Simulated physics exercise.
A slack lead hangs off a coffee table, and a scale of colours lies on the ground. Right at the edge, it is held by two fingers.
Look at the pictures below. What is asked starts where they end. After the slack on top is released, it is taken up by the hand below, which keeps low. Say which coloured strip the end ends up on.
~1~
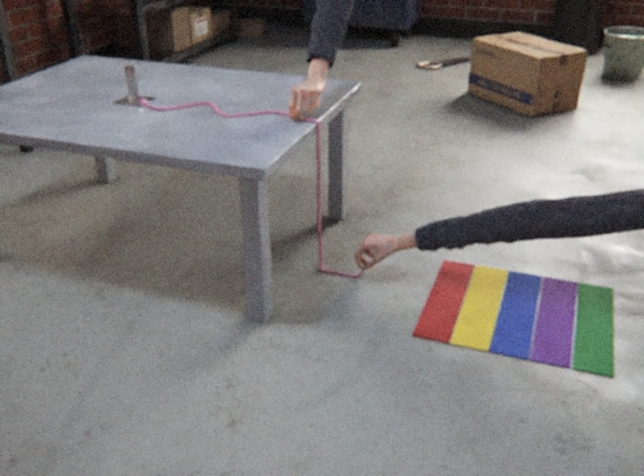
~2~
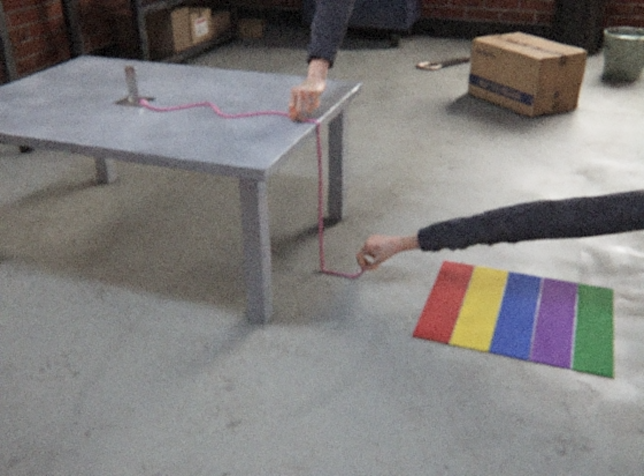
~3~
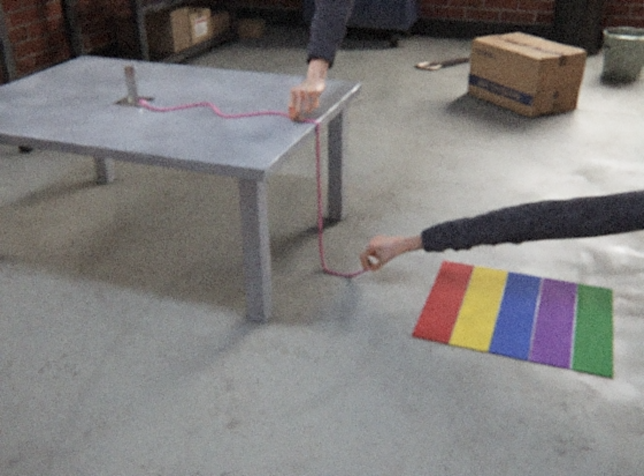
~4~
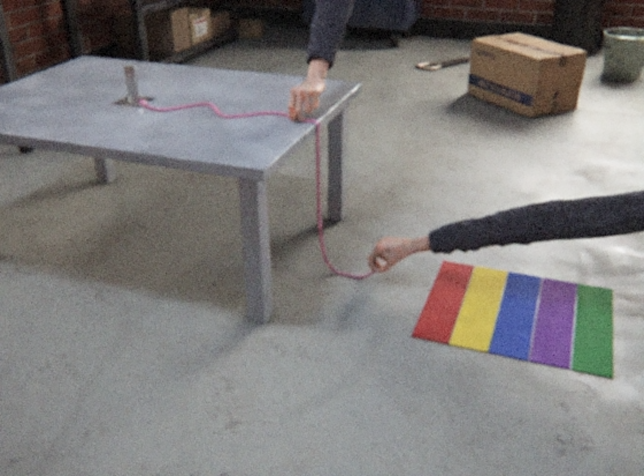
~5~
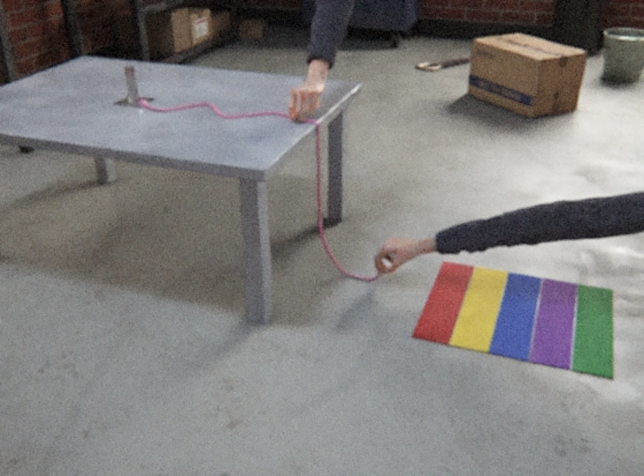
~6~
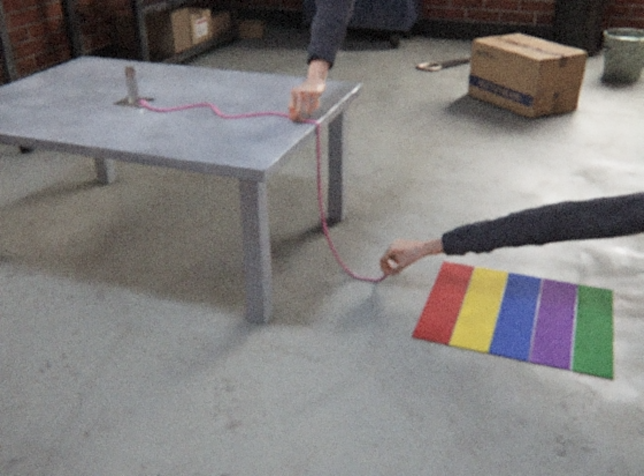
It ends up on the blue strip.
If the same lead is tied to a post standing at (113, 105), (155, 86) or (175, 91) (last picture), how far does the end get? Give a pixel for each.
First (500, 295), then (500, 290), and last (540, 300).
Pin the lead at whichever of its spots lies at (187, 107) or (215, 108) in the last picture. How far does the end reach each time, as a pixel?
About (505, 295) and (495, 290).
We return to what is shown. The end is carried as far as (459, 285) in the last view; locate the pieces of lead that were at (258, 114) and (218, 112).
Taking them in turn, (291, 120) and then (245, 114).
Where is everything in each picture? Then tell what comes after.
The first picture shows end (363, 267); red (436, 323); yellow (474, 331); blue (512, 339); purple (552, 347); green (594, 355).
The second picture shows end (366, 268); lead through (158, 110) (215, 108) (263, 113) (318, 134) (321, 199) (322, 260).
The third picture shows end (369, 268).
The fourth picture shows end (376, 270); lead through (157, 110) (215, 108) (263, 113) (318, 134) (318, 198) (327, 262).
The fifth picture shows end (383, 271).
The sixth picture shows end (389, 273); lead through (157, 110) (215, 108) (263, 114) (318, 135) (320, 199) (341, 262).
Soon after, end near (459, 285); over red.
Then, end near (498, 292); over yellow.
At full stretch, end near (522, 297); over blue. It gets as far as the blue strip.
